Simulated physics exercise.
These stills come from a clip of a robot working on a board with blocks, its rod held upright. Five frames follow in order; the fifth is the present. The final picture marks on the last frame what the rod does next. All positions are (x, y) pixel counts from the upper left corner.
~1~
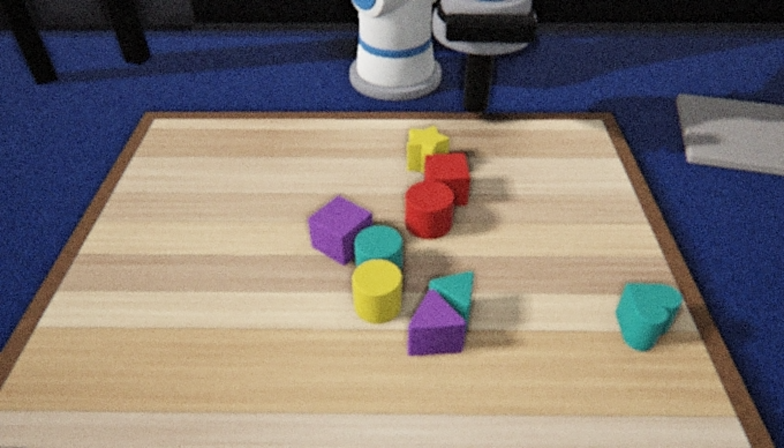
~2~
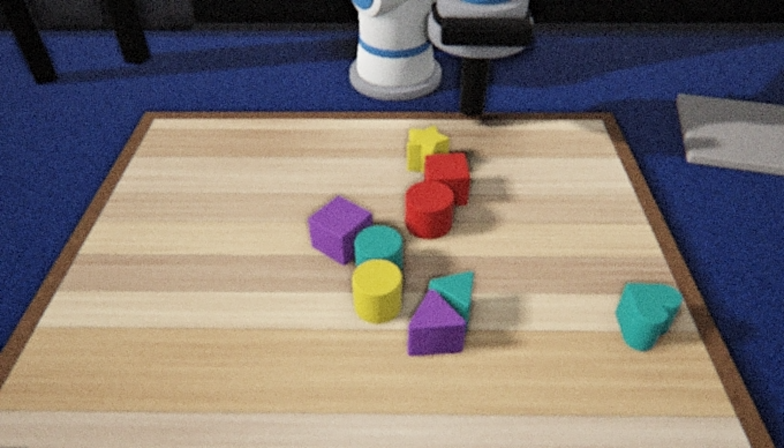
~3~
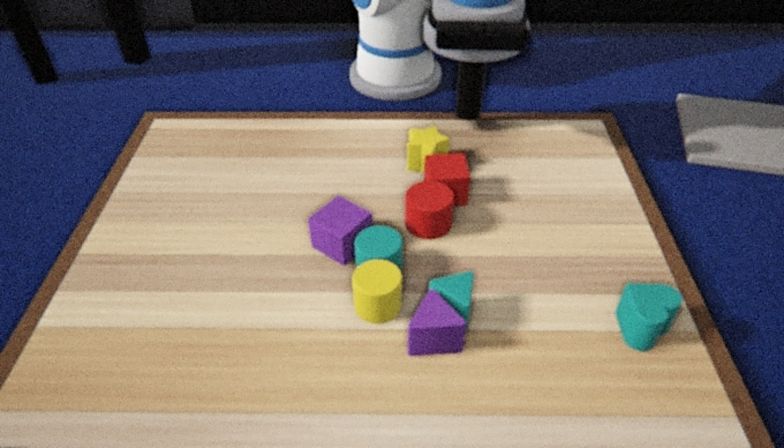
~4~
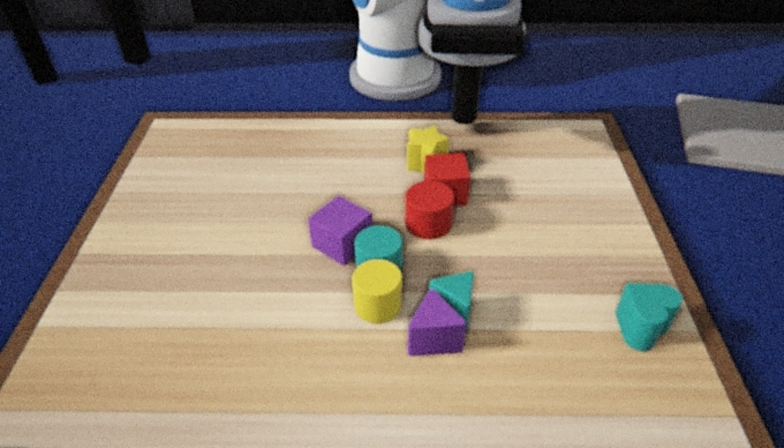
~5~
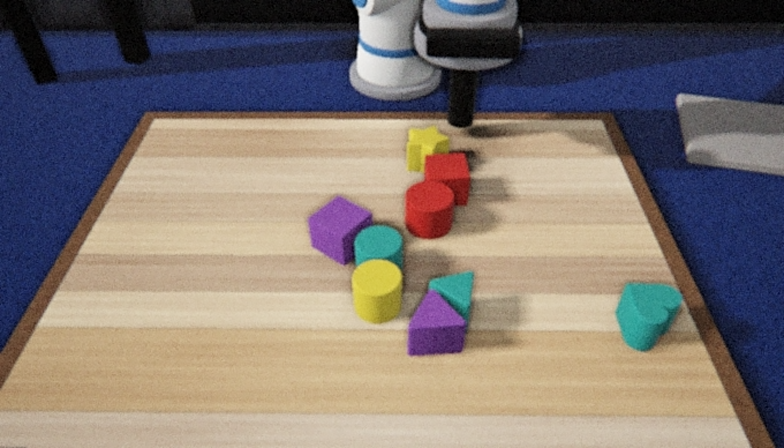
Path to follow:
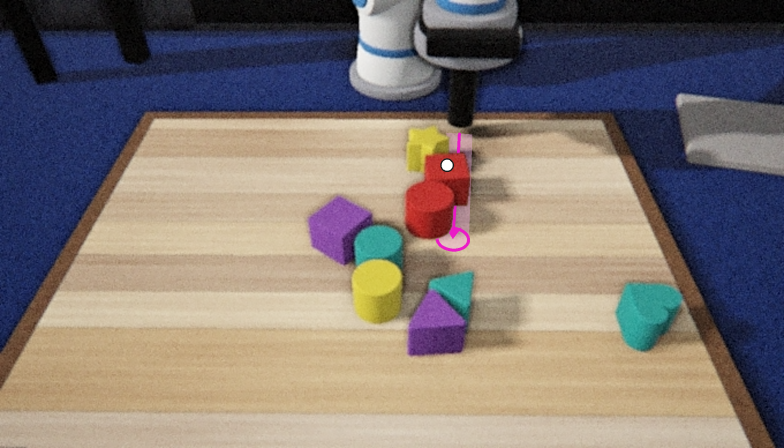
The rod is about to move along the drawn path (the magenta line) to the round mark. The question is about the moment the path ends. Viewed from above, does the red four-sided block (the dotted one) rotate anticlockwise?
I expect not.
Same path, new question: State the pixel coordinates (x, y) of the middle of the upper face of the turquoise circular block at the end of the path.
My prediction: (333, 259).
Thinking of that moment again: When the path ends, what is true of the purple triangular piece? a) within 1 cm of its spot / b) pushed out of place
I'll go with a - within 1 cm of its spot.
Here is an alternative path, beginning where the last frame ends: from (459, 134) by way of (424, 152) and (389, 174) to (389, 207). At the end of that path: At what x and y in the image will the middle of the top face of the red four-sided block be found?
I think it will end close to (461, 174).
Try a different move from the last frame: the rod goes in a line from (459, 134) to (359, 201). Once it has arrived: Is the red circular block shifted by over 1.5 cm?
It seems not.
The line goes in a line from (459, 134) to (453, 239); the dot is on the red four-sided block.
The first path, step by step. One third of the way, rod (459, 152); nothing pushed yet.
Two thirds of the way, rod (457, 186); yellow star block (424, 139), turned 25° clockwise; red circular block (411, 214); red four-sided block (436, 188), turned 45° clockwise.
At the end, rod (454, 226); turquoise circular block (333, 259); yellow star block (424, 139), turned 25° clockwise; red circular block (376, 237); purple triangular piece unmoved; red four-sided block (423, 226), turned 70° clockwise.
